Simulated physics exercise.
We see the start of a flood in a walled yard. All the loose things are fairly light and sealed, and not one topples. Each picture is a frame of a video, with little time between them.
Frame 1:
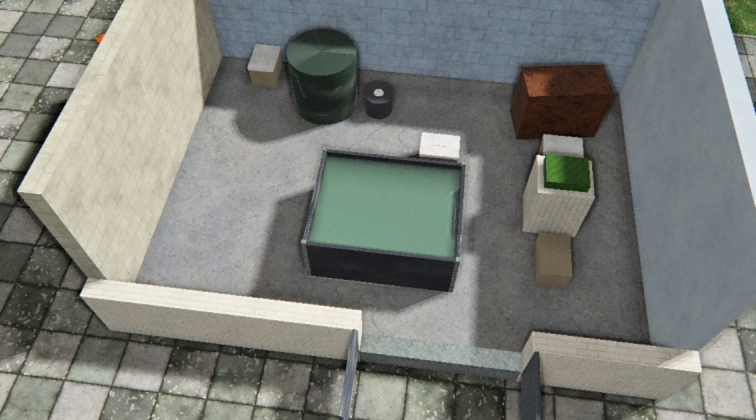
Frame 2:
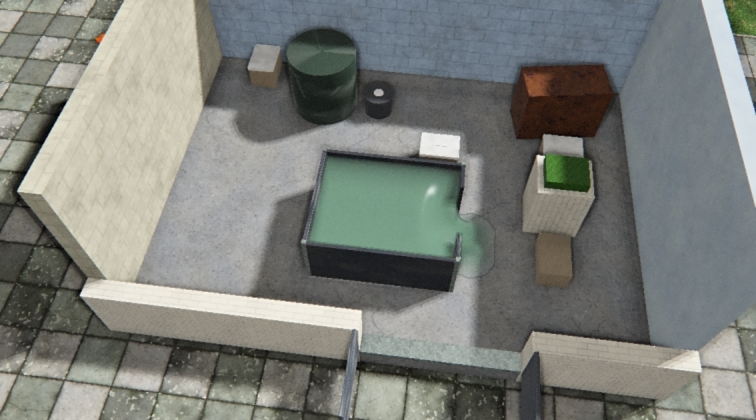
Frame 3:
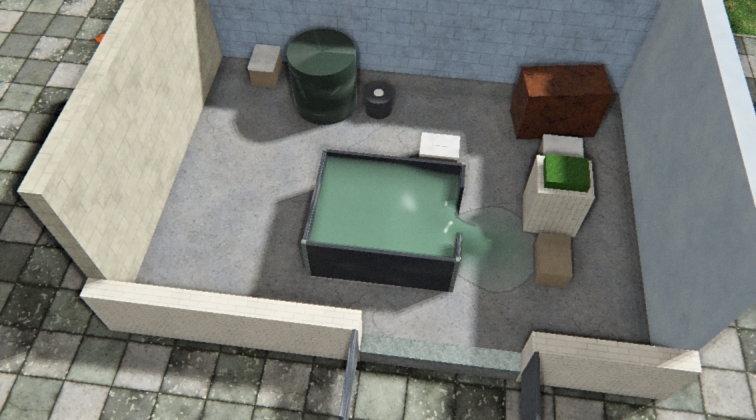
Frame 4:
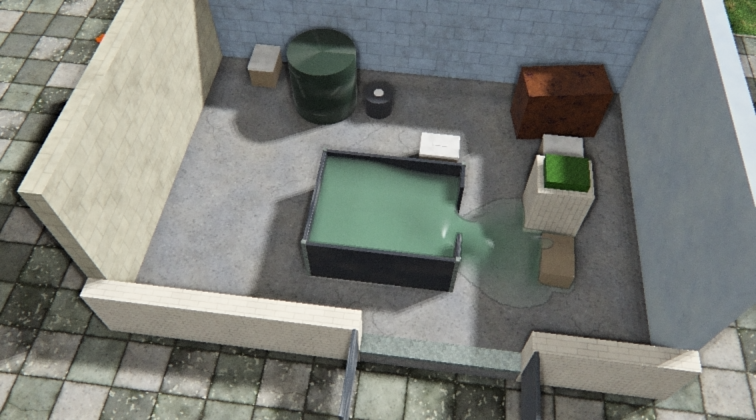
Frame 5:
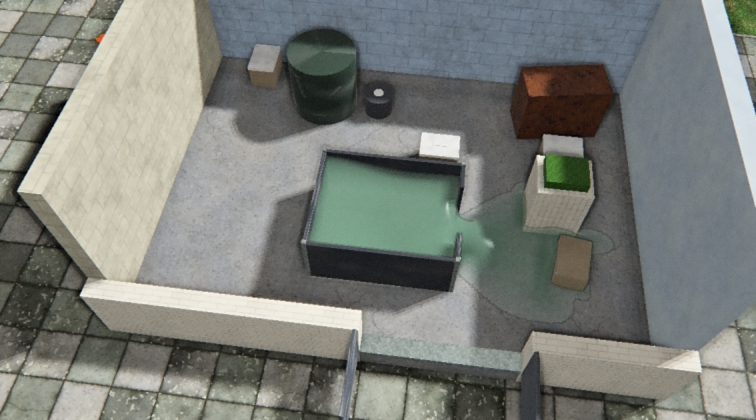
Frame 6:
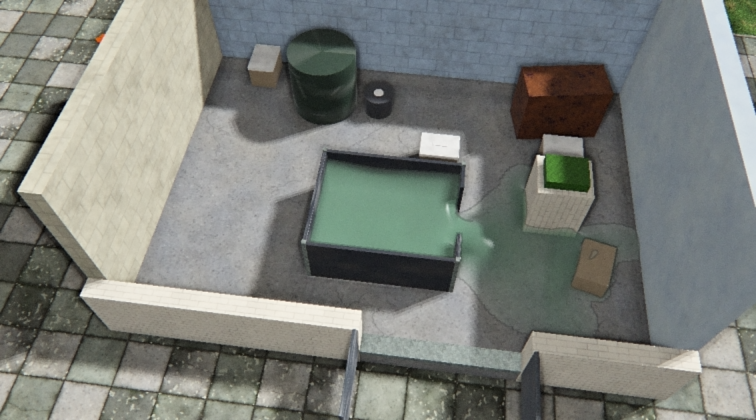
Green water pouring from an open-sided tank in a walled yard, spreading across the ground and pushing a brown crate rightward.
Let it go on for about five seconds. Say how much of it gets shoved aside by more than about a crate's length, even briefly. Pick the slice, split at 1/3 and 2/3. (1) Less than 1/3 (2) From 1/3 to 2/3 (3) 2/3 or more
(2) From 1/3 to 2/3.
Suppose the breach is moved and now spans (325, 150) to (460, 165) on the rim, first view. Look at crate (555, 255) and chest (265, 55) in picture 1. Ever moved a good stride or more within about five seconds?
Result, first then second: A shorter distance; at least that distance.
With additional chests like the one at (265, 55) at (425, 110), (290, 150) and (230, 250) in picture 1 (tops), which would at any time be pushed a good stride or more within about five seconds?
Results - 1: Doesn't go far; 2: Doesn't go far; 3: Doesn't go far.
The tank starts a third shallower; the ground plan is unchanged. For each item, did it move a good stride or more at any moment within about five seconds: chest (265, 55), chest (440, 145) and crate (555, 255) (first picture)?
Note, in sequence: Within that / within that / past that mark.
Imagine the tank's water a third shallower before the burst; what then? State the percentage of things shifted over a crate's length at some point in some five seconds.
Around 20 in a hundred.
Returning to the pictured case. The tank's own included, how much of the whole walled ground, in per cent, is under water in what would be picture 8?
25 per cent.
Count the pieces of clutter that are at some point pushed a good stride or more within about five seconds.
I count 2 of them.
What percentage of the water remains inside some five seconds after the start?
Estimate: About 94 %.
A moment on, 1 of 5 are well off their spots; 0 afloat.
Next, 1 of 5 are well off their spots; 1 afloat.
Later, 1 of 5 are well off their spots; 2 afloat.
In the end, 2 of 5 are well off their spots, and 2 have been at some point; 2 afloat.
